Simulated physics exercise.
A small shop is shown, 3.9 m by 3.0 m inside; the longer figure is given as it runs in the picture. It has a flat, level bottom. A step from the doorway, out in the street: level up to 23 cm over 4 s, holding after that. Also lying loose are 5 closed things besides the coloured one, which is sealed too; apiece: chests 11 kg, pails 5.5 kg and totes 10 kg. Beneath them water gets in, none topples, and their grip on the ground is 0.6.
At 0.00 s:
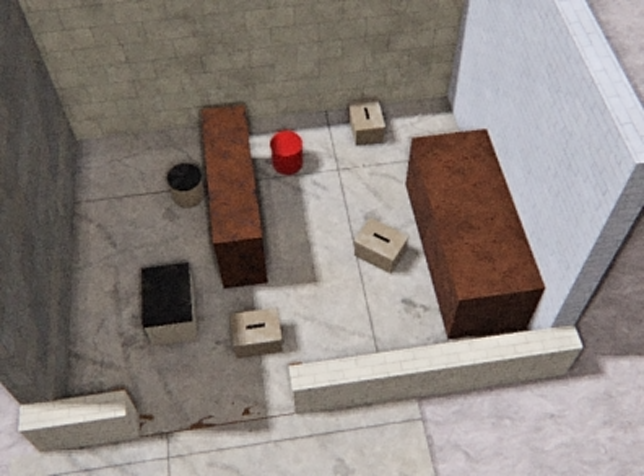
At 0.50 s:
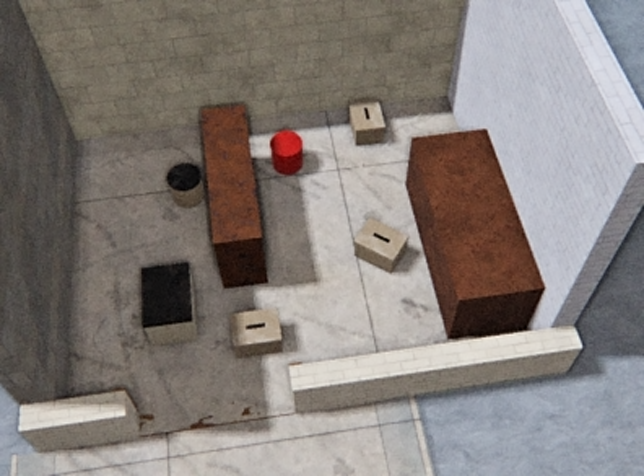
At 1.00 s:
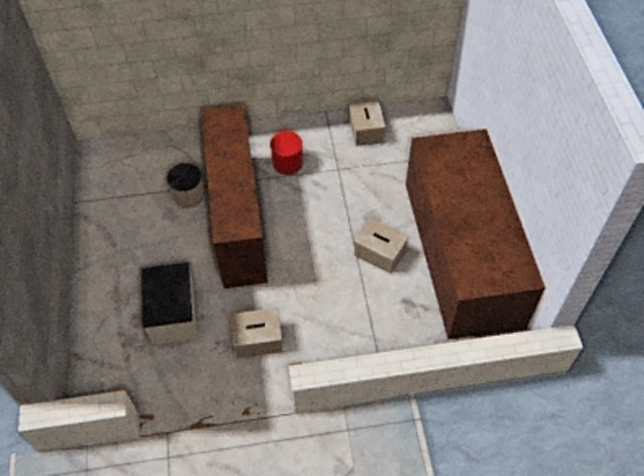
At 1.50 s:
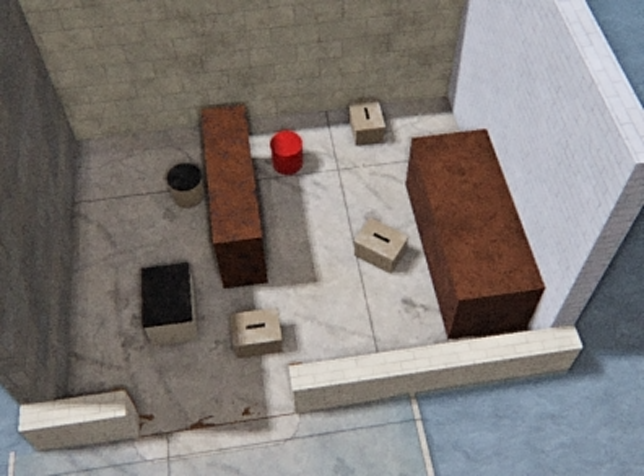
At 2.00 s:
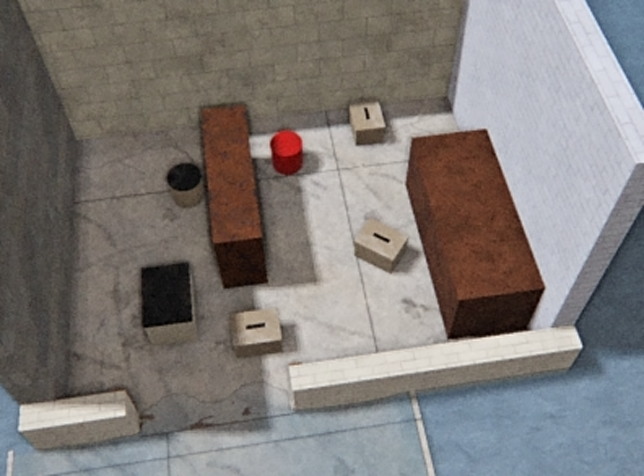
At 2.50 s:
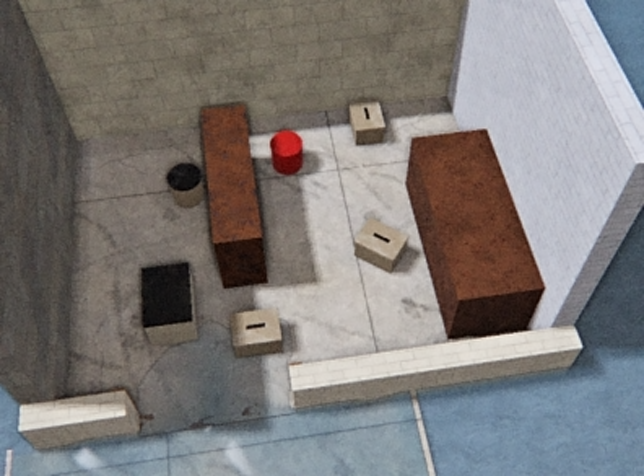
Water spreading along the street outside a small walled shop, then seeping through the doorway, while the red pail and boxes stay still.
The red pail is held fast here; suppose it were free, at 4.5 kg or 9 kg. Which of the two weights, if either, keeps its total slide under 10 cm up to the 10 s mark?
Neither of them.
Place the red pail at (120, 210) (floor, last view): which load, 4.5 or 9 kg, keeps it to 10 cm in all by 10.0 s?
Short answer: No load.
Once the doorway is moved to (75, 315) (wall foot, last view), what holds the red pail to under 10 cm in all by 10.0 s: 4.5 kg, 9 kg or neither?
So neither mass does it.
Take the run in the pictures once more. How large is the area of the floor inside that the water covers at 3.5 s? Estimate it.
Around 2.5 m2 of it.
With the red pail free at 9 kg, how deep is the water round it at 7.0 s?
Something like 7 centimetres.
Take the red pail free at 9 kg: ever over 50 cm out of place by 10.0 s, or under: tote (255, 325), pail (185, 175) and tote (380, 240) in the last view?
In order, the three come out above, above and beneath.
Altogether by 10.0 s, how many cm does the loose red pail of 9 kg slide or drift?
I'd put it near 80 cm in all.
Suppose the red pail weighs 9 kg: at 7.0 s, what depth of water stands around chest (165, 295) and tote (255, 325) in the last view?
Close to 16 and 4 centimetres.
After 3.5 s the red pail would be 0 cm from its start with 4.5 kg and 0 cm from its start with 9 kg; 0 cm of water round it then.
After 4.5 s the red pail would be 0 cm from its start with 4.5 kg and 0 cm from its start with 9 kg; 0 cm of water round it then.
After 7.0 s the red pail would be 23 cm from its start with 4.5 kg and 0 cm from its start with 9 kg; 7 cm of water round it then.
After 10.0 s the red pail would be 117 cm from its start with 4.5 kg and 71 cm from its start with 9 kg; 16 cm of water round it then.
